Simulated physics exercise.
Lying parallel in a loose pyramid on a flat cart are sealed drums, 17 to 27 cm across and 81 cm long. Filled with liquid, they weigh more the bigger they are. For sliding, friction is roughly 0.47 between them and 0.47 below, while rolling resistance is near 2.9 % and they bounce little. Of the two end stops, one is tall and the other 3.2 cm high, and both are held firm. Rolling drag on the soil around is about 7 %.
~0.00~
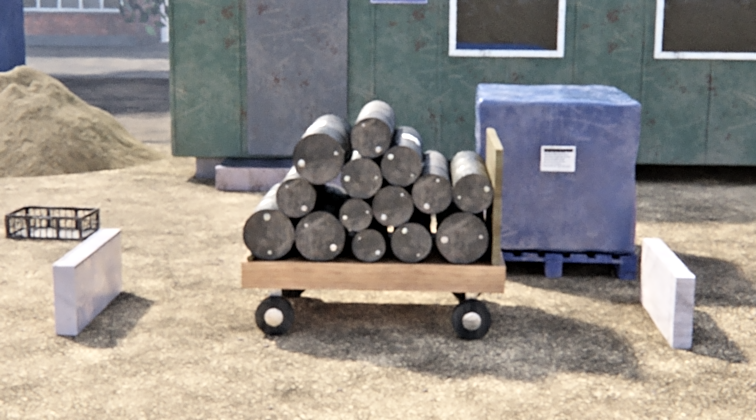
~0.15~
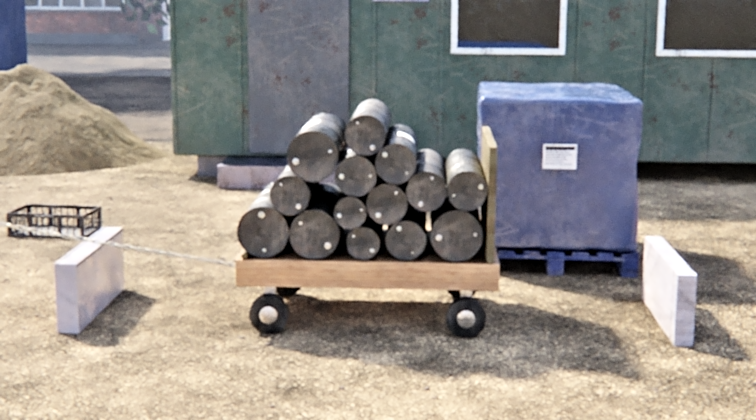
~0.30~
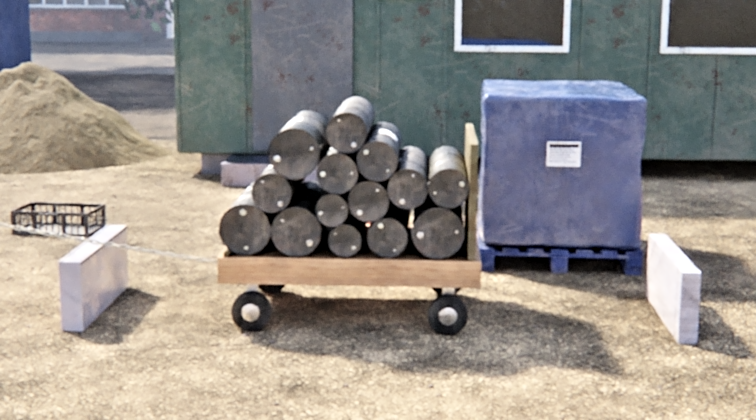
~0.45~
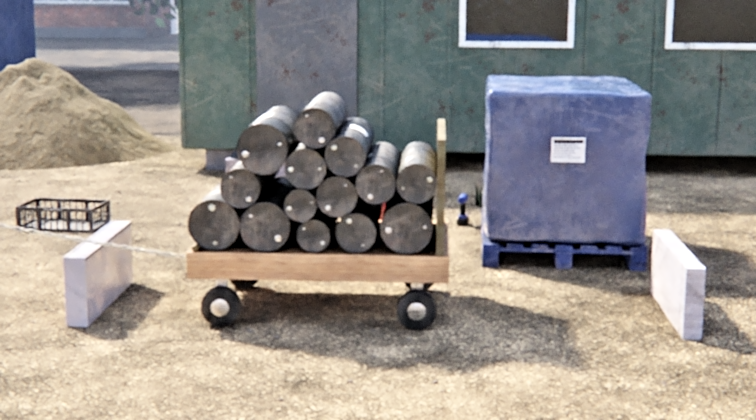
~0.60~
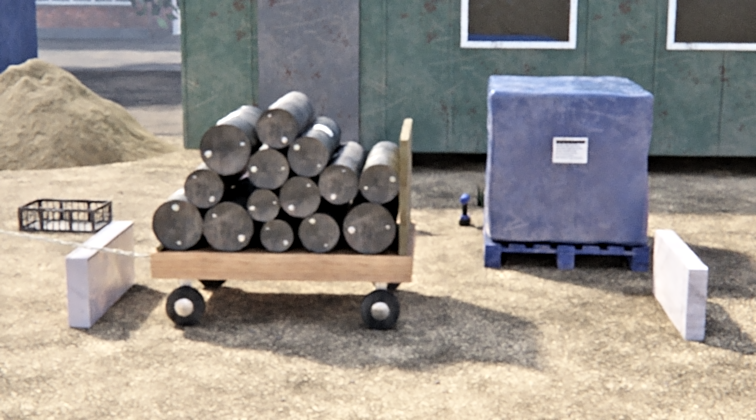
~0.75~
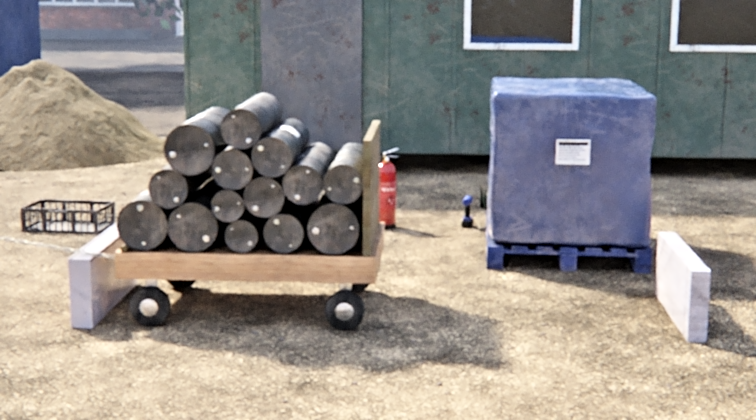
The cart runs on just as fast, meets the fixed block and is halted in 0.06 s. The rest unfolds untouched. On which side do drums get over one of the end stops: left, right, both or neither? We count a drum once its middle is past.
Left side.
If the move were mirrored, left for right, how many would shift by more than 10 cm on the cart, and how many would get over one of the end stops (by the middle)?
0 and 0.
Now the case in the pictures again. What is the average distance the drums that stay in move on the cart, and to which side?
They end up about 15 cm further left on average.
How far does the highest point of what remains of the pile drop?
Some 30 cm lower.
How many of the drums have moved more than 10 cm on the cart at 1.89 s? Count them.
That would be 8 by then, I'd say.
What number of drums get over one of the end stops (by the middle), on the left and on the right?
The left side has 4 and the right side 0.
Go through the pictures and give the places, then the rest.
In the first frame, 14 drums, 5 on the base, highest (371, 138); left round bar (3.2 cm) (249, 256); right tall panel (59 cm) (498, 197); blocks (65, 264) and (684, 275).
Cart 3.7 cm to the left; stops (244, 254) and (492, 194); pile unchanged, in the second frame.
Cart 15 cm to the left; stops (226, 251) and (473, 192); pile unchanged; bottom ones (245, 230) (296, 232) (345, 241) (387, 238) (438, 234), in the third frame.
Cart 33 cm to the left; stops (195, 246) and (441, 187); pile unchanged, in the fourth frame.
Cart 52 cm to the left; stops (158, 246) and (404, 187); pile unchanged, in the fifth frame.
Cart 72 cm to the left; stops (123, 246) and (367, 188); pile unchanged, in the sixth frame.
By 0.87 s, cart 83 cm along; 0 now displaced over 10 cm; not one over the end stops; the one last seen at (142, 226) 1.5 cm left (moves measured on the cart).
By 1.12 s, cart 83 cm along; 8 now displaced over 10 cm; 2 over the left round bar; the one last seen at (142, 226) 15 cm left and 2.1 cm up.
By 1.89 s, cart 83 cm along; 8 now displaced over 10 cm; 4 over the left round bar; the one last seen at (142, 226) rolled far off to the left.
In the end, by 2.3 s, 8 moved over 10 cm; 4 over the left round bar; the one last seen at (142, 226) rolled far off to the left; top of the pile 44 cm high, from 73 cm.
